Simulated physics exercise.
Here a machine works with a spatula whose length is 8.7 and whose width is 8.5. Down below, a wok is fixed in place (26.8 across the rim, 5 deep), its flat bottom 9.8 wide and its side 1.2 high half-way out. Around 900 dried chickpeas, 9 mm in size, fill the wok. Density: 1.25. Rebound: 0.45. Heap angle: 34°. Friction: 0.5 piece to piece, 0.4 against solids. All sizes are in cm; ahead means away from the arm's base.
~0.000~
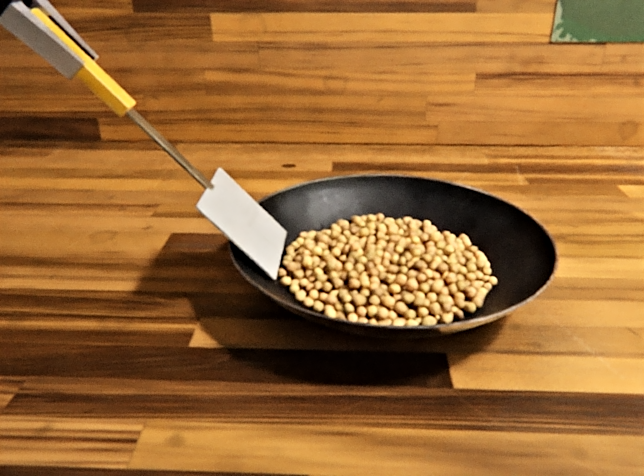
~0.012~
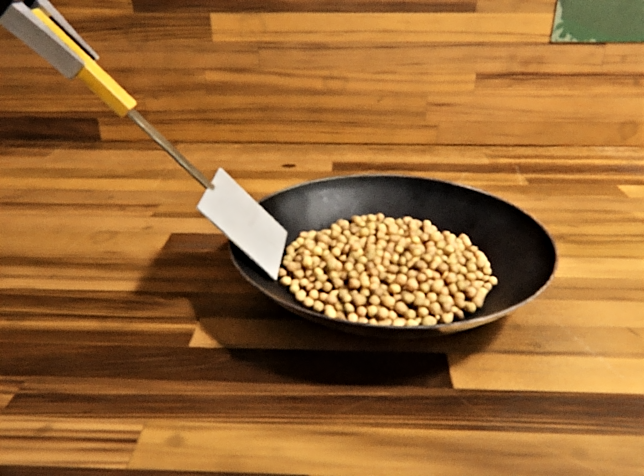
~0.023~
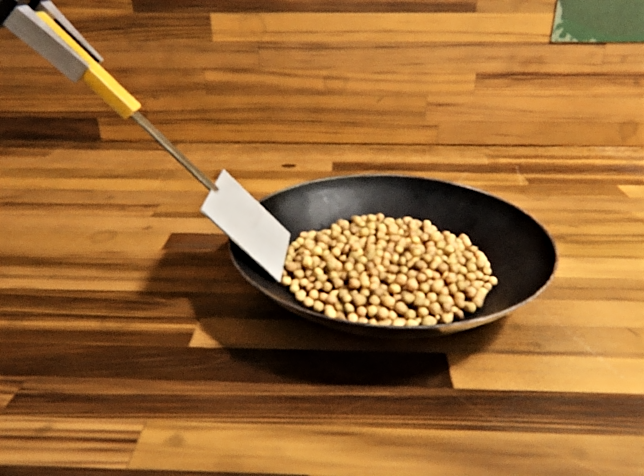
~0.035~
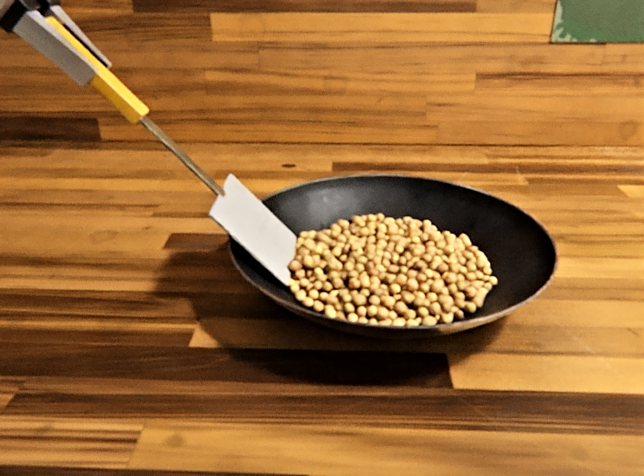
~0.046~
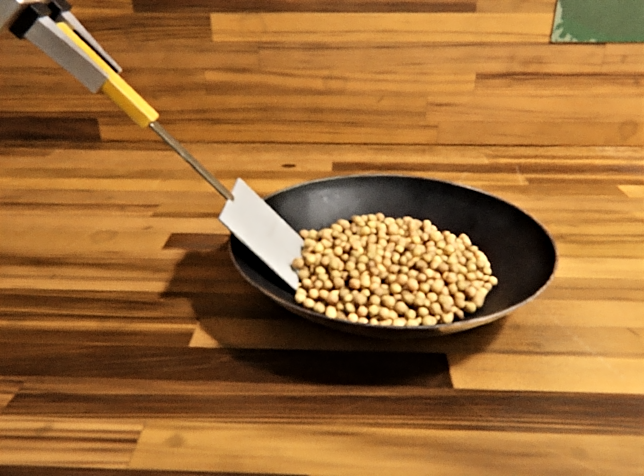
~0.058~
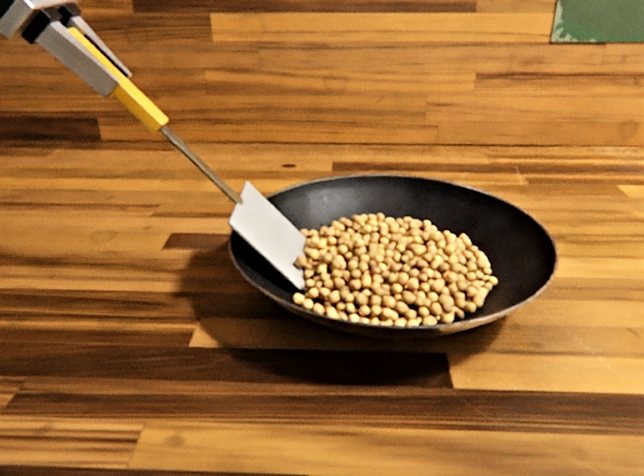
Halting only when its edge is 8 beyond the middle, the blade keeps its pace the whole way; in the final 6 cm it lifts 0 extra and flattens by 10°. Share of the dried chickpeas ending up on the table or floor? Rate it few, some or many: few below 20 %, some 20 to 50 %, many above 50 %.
Few, below 20 %.
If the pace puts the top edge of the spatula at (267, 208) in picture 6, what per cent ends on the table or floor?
Estimate: Close to 25 %.
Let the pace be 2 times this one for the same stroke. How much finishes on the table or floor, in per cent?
Near 30 in a hundred.
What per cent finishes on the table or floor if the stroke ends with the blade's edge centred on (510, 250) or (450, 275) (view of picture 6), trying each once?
About 35 and 0 per cent.
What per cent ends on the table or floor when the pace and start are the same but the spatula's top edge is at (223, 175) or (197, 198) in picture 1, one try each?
About 10 and 10 per cent.
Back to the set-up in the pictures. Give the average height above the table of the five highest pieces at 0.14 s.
4 cm.
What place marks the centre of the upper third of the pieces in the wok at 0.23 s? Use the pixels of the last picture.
It is centred at about (476, 245).
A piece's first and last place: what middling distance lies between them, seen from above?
Some 7 centimetres.
After 0.14 s, sloping 48°, highest piece 4 above the table; 900 in the wok.
After 0.23 s, sloping 45°, highest piece 6 above the table; 900 in the wok.
After 0.47 s, sloping 38°, highest piece 6 above the table; 780 in the wok, 113 on the table or floor, 7 on the blade or in flight.
After 1.52 s, sloping 38°, highest piece 6 above the table; 779 in the wok, 121 on the table or floor.
In the end, 779 in the wok, 121 on the table or floor. That is 13 % on the table or floor.
